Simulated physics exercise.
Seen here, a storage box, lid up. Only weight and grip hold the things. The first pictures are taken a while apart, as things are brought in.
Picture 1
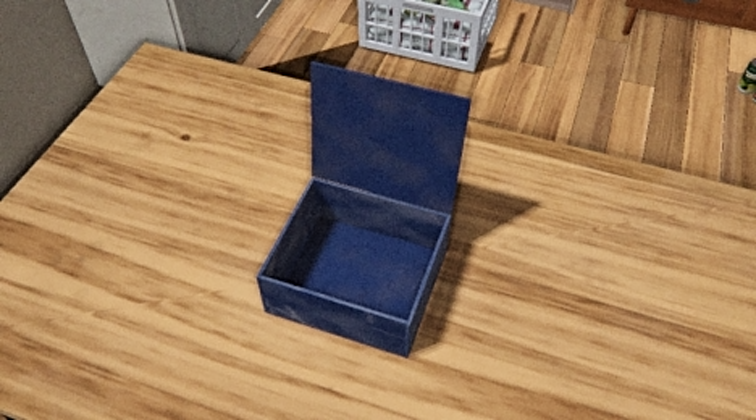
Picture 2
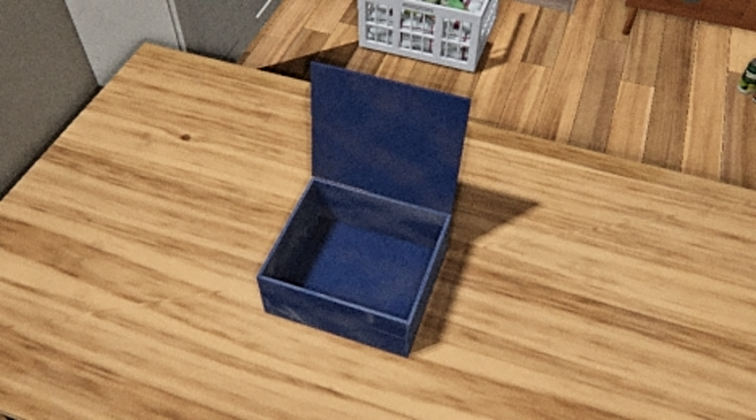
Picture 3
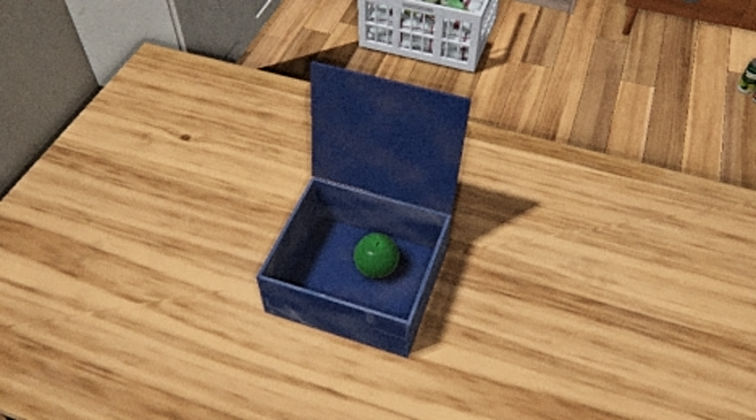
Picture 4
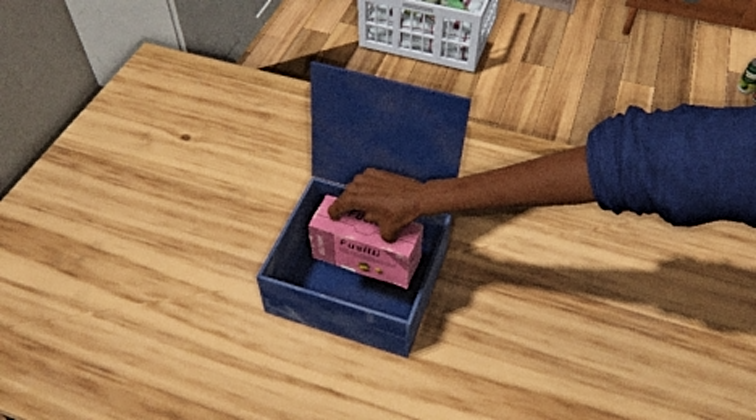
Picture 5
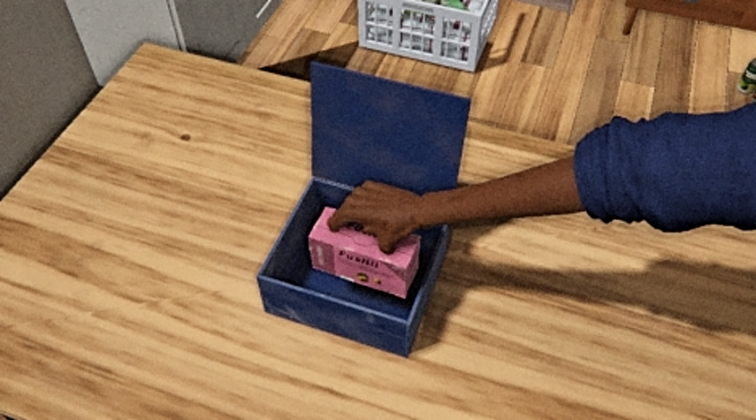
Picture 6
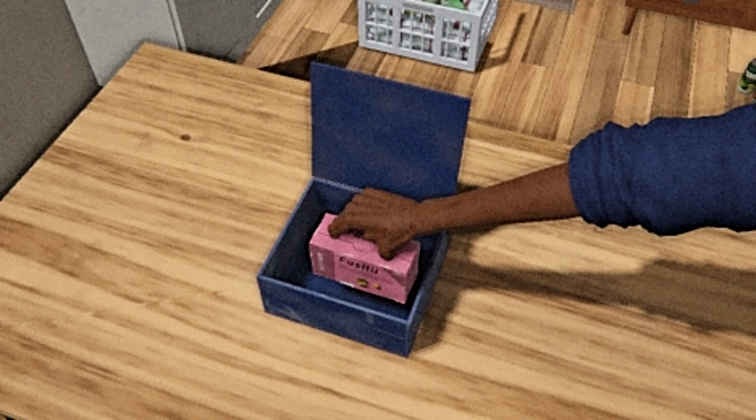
A green apple appears inside an open, empty blue box on a wooden table; then a dark-blue-sleeved arm reaches in from the right, its hand gripping a pink carton and lowering it slightly within the box.
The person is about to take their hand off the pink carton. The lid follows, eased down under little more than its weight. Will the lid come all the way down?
It sits on the rim.
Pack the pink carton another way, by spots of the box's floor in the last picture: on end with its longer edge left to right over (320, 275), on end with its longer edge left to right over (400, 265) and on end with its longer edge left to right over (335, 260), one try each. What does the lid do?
First try: It is held up; second try: It is held up; third try: It is held up.
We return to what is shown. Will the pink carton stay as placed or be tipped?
The pink carton keeps its pose.
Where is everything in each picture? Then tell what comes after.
In the first picture, the last thing is not in view yet.
In the second picture, the last thing is not in view yet.
In the third picture, the last thing is not in view yet; green apple (377, 256).
In the fourth picture, coming down; pink carton (366, 241).
In the fifth picture, coming down; pink carton (365, 252).
In the sixth picture, put in, still held; pink carton (365, 258).
Then, 1.20 s later than the last frame, lid starting down; pink carton moved a little near (359, 288).
Then, 1.80 s later than the last frame, lid 35° above the rim; pink carton moved a little near (359, 288).
When it is over, lid shut; moved from the start, pink carton; green apple as before. End places, in pixels of the last picture, pink carton near (359, 288).
